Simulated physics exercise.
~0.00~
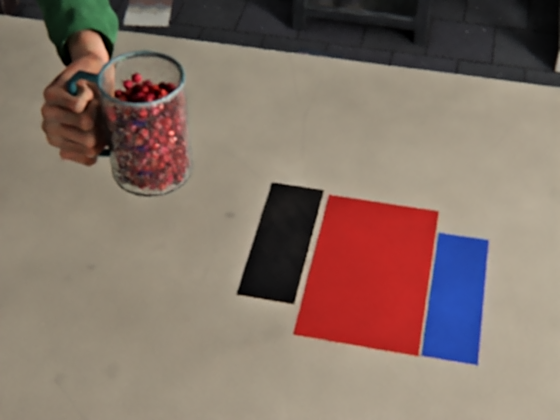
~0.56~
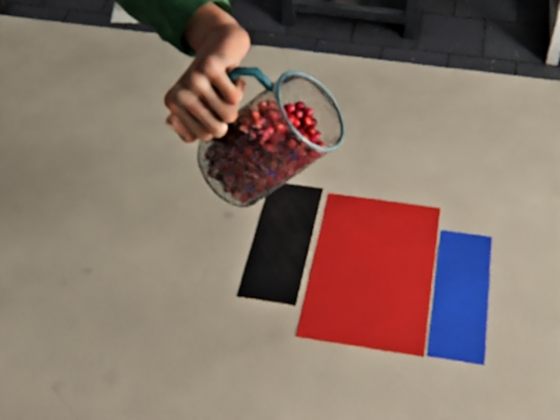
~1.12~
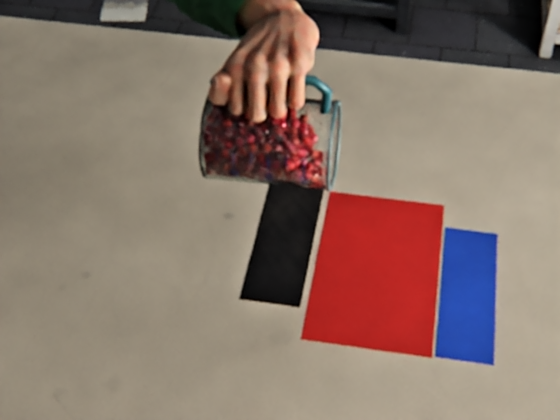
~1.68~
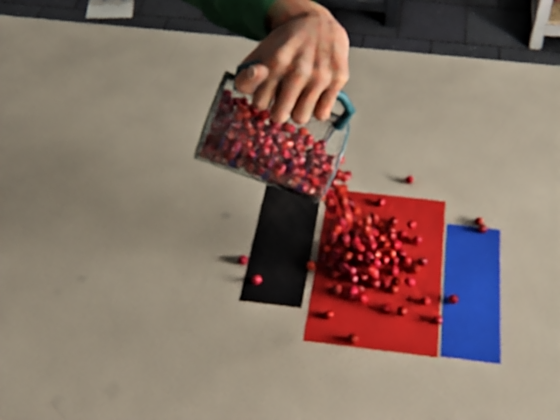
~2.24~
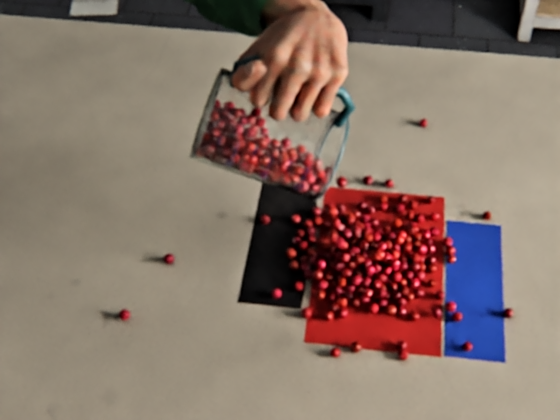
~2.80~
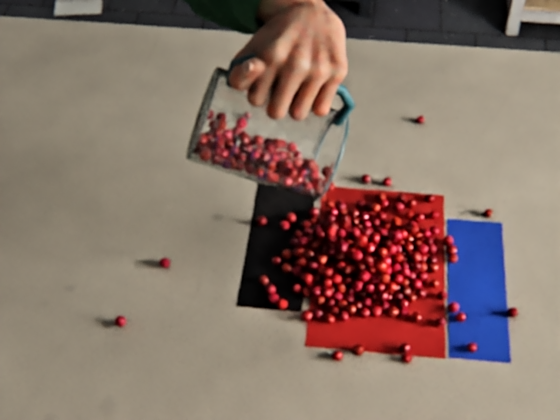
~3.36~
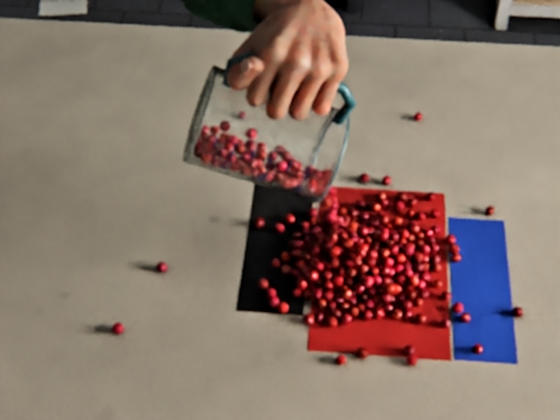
A hand in a green sleeve carried a glass jug of red cranberries rightward and tipped it, spilling them mostly over a red mat, with some on the black mat and a few scattered around, while some berries stayed in the tilted jug.
